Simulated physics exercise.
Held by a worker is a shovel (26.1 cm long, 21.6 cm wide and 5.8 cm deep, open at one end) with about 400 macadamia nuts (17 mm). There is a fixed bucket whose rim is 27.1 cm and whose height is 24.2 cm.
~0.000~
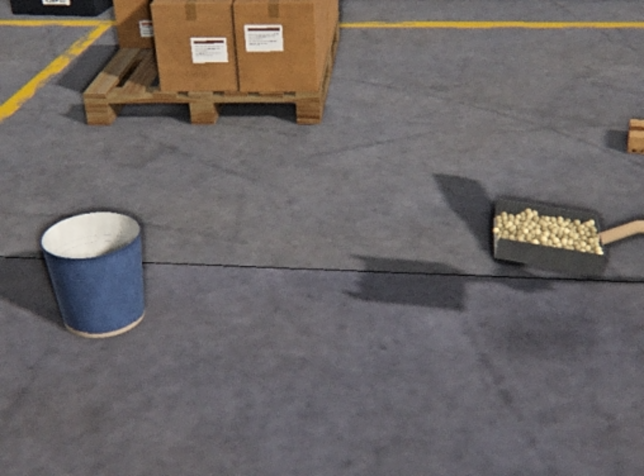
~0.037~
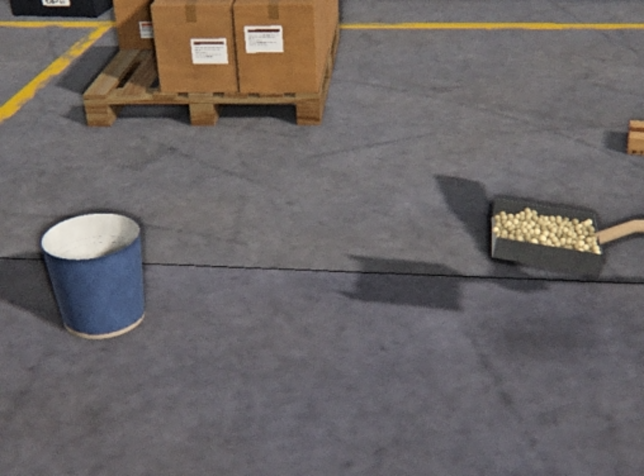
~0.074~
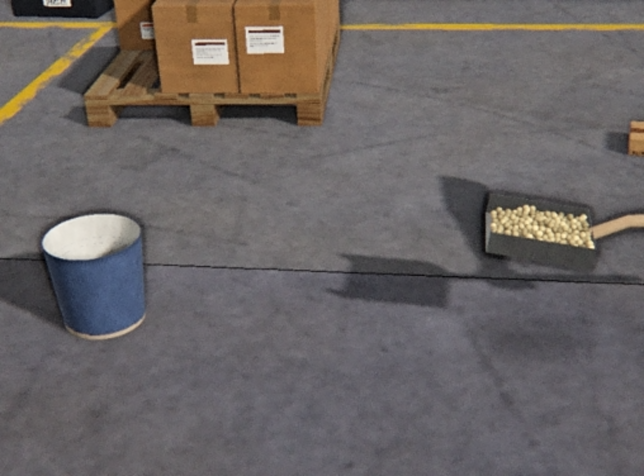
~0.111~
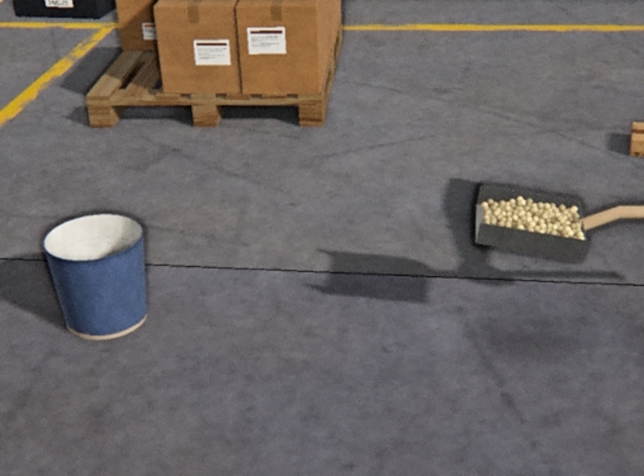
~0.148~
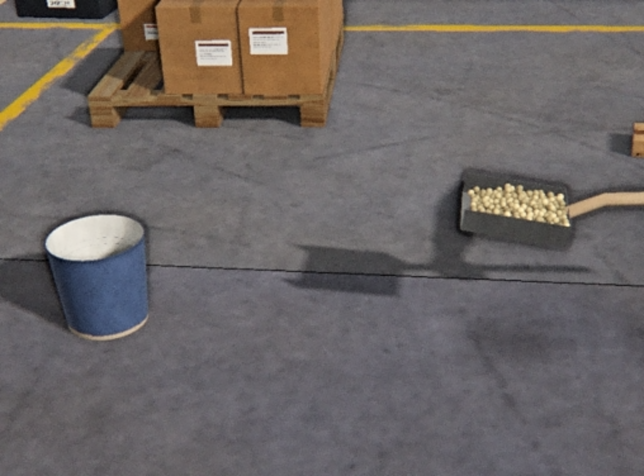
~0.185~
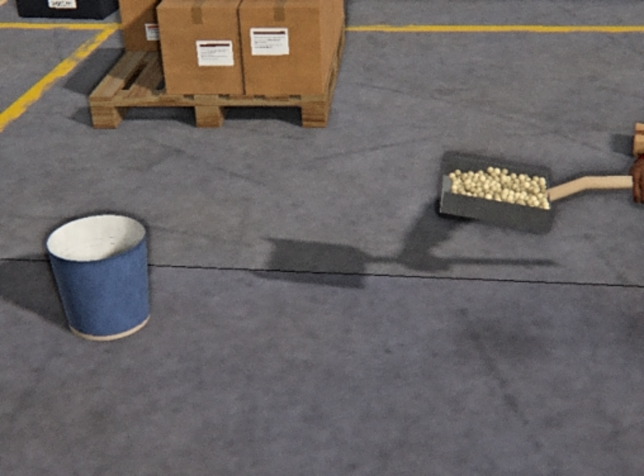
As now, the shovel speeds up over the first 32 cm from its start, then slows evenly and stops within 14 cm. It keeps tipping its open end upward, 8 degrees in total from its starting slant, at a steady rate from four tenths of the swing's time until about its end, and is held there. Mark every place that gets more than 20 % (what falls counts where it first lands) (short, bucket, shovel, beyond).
Ground short of the target's middle: Marked; bucket: Marked; shovel: Unmarked; ground beyond it: Unmarked.
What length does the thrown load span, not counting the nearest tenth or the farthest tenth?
Something like 20 cm, give or take.
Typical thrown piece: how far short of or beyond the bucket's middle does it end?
Roughly 5 cm short.
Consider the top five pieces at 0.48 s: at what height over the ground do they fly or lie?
Roughly 70 cm.
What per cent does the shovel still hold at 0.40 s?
Remaining share: Some 10 per cent.
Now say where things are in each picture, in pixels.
In the first frame, shovel at (551, 248); tilt 8 degrees; moved 0.0 cm; low side right; open edge at (494, 237); middle of the load at (554, 231); bucket at (91, 234).
In the second frame, shovel at (549, 247); tilt 8 degrees; moved 0.8 cm; low side right; open edge at (492, 236); middle of the load at (553, 230).
In the third frame, shovel at (543, 242); tilt 8 degrees; moved 3.3 cm; low side right; open edge at (486, 232); middle of the load at (541, 224).
In the fourth frame, shovel at (532, 233); tilt 8 degrees; moved 7.3 cm; low side right; open edge at (476, 223); middle of the load at (535, 219).
In the fifth frame, shovel at (517, 220); tilt 8 degrees; moved 13.0 cm; low side right; open edge at (462, 210); middle of the load at (524, 207).
In the sixth frame, shovel at (497, 202); tilt 9 degrees; moved 20.4 cm; low side right; open edge at (442, 193); middle of the load at (504, 187); bucket at (96, 237). It turns about 50 degrees a second.
Then, at 0.30 s, tilt 14 degrees; shovel 95 %, in the air 5 %; middle of all pieces near (417, 133).
After 0.40 s, tilt 17 degrees; shovel 10 %, in the air 90 %; middle of all pieces near (336, 112).
After 0.48 s, tilt 17 degrees; in the air 100 %; middle of all pieces near (275, 120).
After 0.57 s, tilt 17 degrees; in the air 100 %; middle of all pieces near (211, 155).
By 1.7 s all is still; short 50 %, bucket 50 %, shovel 0 %, beyond 0 %.
